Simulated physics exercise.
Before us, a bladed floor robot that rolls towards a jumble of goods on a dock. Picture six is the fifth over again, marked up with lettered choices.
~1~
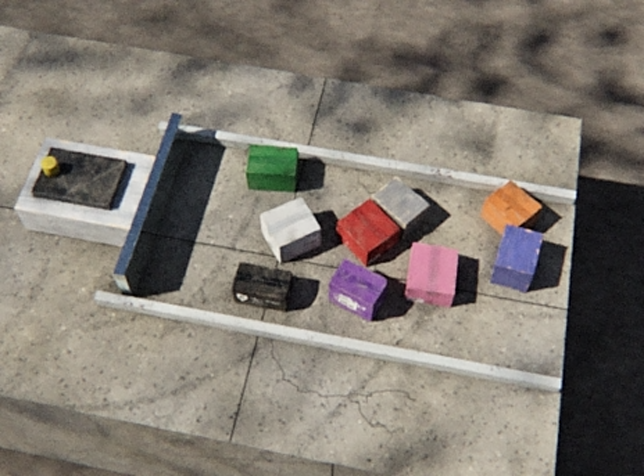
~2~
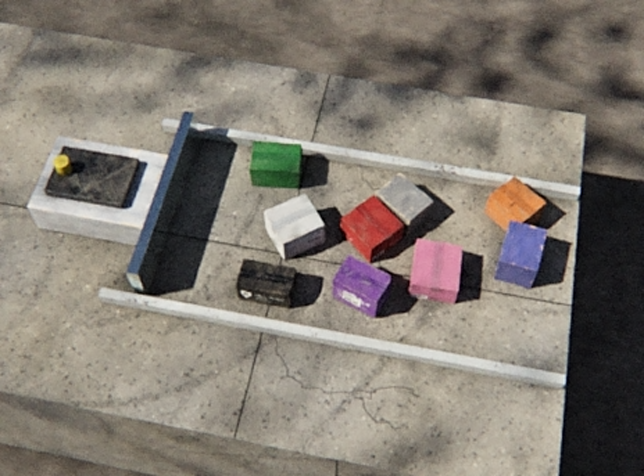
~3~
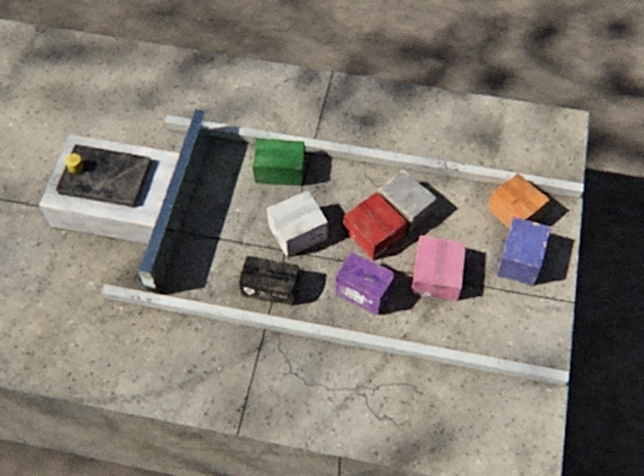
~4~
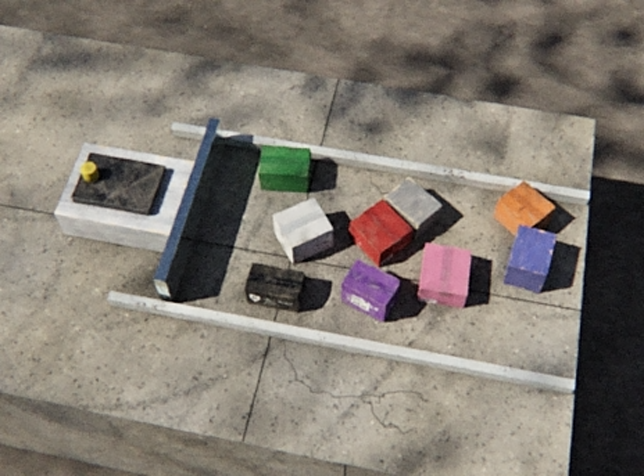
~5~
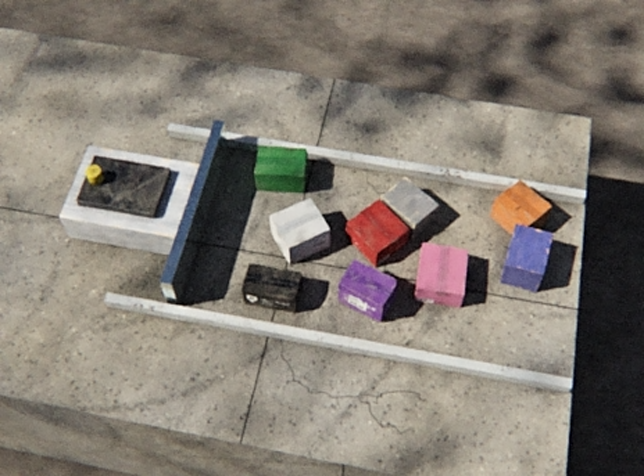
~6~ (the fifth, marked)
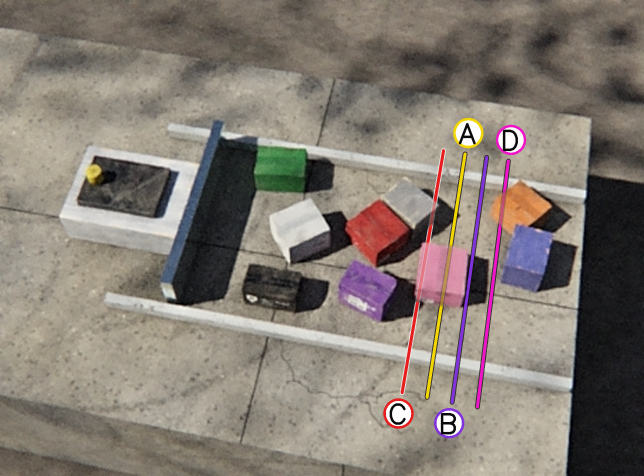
A white robot with a dark blue blade rolls slowly to the right between two pale rails on a concrete dock, closing some of the gap to a scattered group of coloured boxes. The boxes, among them green, white, black and red ones, stay in place, still untouched by the blade.
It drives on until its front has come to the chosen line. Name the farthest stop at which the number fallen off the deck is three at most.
No farther than D.
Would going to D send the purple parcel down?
No.
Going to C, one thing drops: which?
It is the blue crate.
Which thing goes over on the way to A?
It is the blue crate.
On the marked copy, A at (448, 266); B at (471, 270); C at (424, 262); D at (494, 274).
Following D. Soon after the start, robot (234, 204); green box (344, 182); black box (318, 297).
Later, robot (341, 223); blue crate (573, 263); orange box (547, 214).
In the end, robot (427, 237); blue crate over the edge; orange box over the edge; three fallen.
As for the rest, A is within the limit but short; B is within the limit but short; C is within the limit but short.
